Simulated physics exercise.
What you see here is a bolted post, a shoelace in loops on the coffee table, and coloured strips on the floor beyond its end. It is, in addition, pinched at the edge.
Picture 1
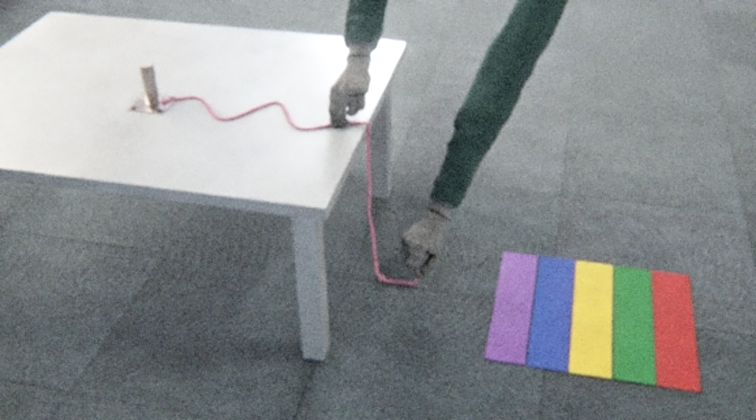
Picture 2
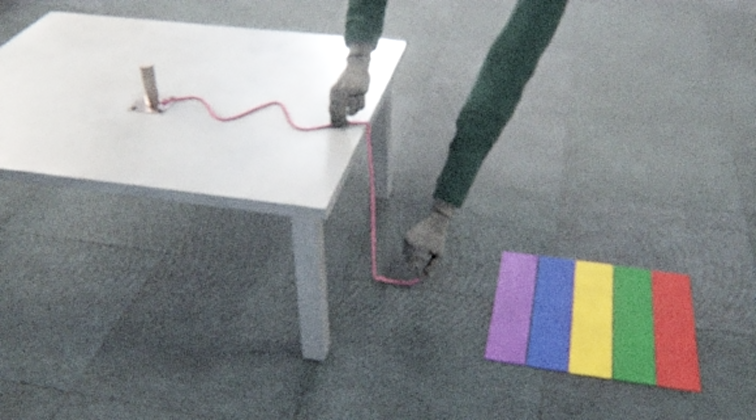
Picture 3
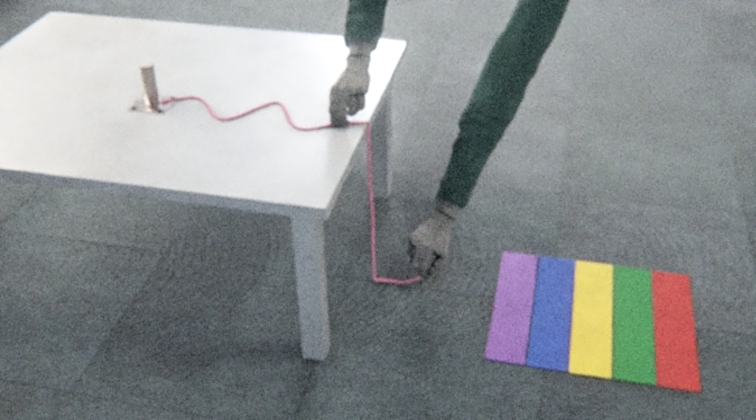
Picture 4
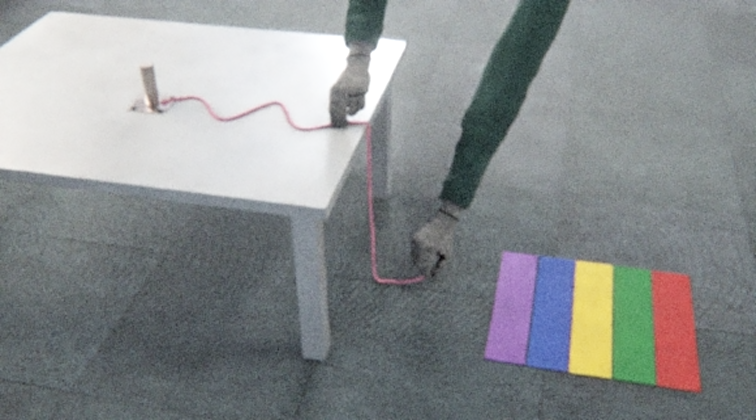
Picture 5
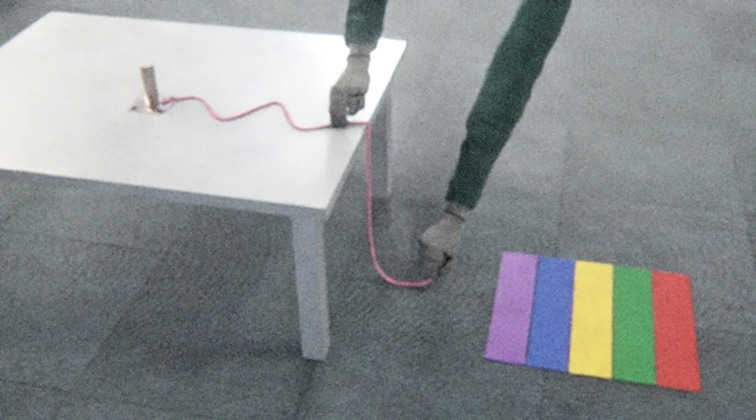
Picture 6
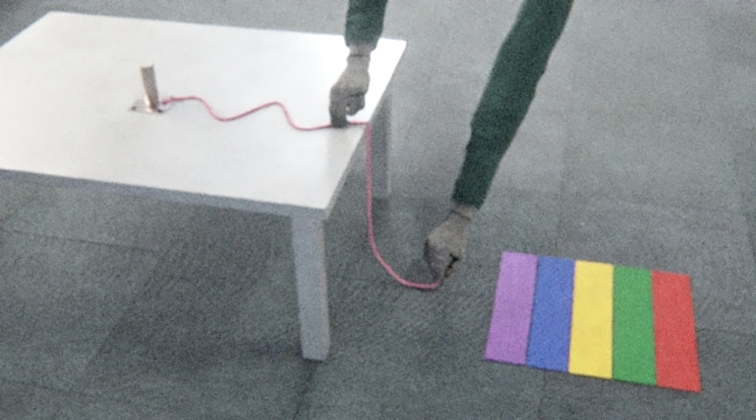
The clip shows one hand pinching a pink cord at the edge of a white table while the other, near the floor, draws its hanging end slightly right, toward coloured strips, the cord on the tabletop staying still.
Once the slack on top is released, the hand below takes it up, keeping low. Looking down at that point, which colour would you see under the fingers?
You would see green.
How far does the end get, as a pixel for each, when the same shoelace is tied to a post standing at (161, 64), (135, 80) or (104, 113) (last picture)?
Around (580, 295), then (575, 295), then (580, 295).
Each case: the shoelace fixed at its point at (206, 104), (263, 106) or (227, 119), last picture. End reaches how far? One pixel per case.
Try by try, around (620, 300), (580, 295) and (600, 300).
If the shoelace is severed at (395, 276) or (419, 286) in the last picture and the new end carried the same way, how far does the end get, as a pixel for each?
First try near (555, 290), second near (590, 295).
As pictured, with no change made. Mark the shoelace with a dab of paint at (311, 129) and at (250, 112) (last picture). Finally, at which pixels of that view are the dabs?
Near (380, 137) and (281, 116).
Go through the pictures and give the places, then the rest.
The first frame shows end (420, 273); purple (508, 340); blue (549, 346); yellow (591, 353); green (634, 359); red (678, 366).
The second frame shows end (423, 274); shoelace through (202, 99) (250, 111) (293, 124) (368, 134) (373, 204) (374, 271).
The third frame shows end (427, 274).
The fourth frame shows end (431, 275); shoelace through (202, 99) (250, 111) (293, 124) (368, 134) (370, 203) (374, 270).
The fifth frame shows end (437, 276).
The sixth frame shows end (444, 277); shoelace through (202, 99) (250, 111) (293, 124) (368, 134) (369, 203) (387, 268).
Soon after, end near (567, 294); over blue.
Then, end near (608, 299); over yellow.
At full stretch, end near (633, 303); over green. The end stops over the green strip.
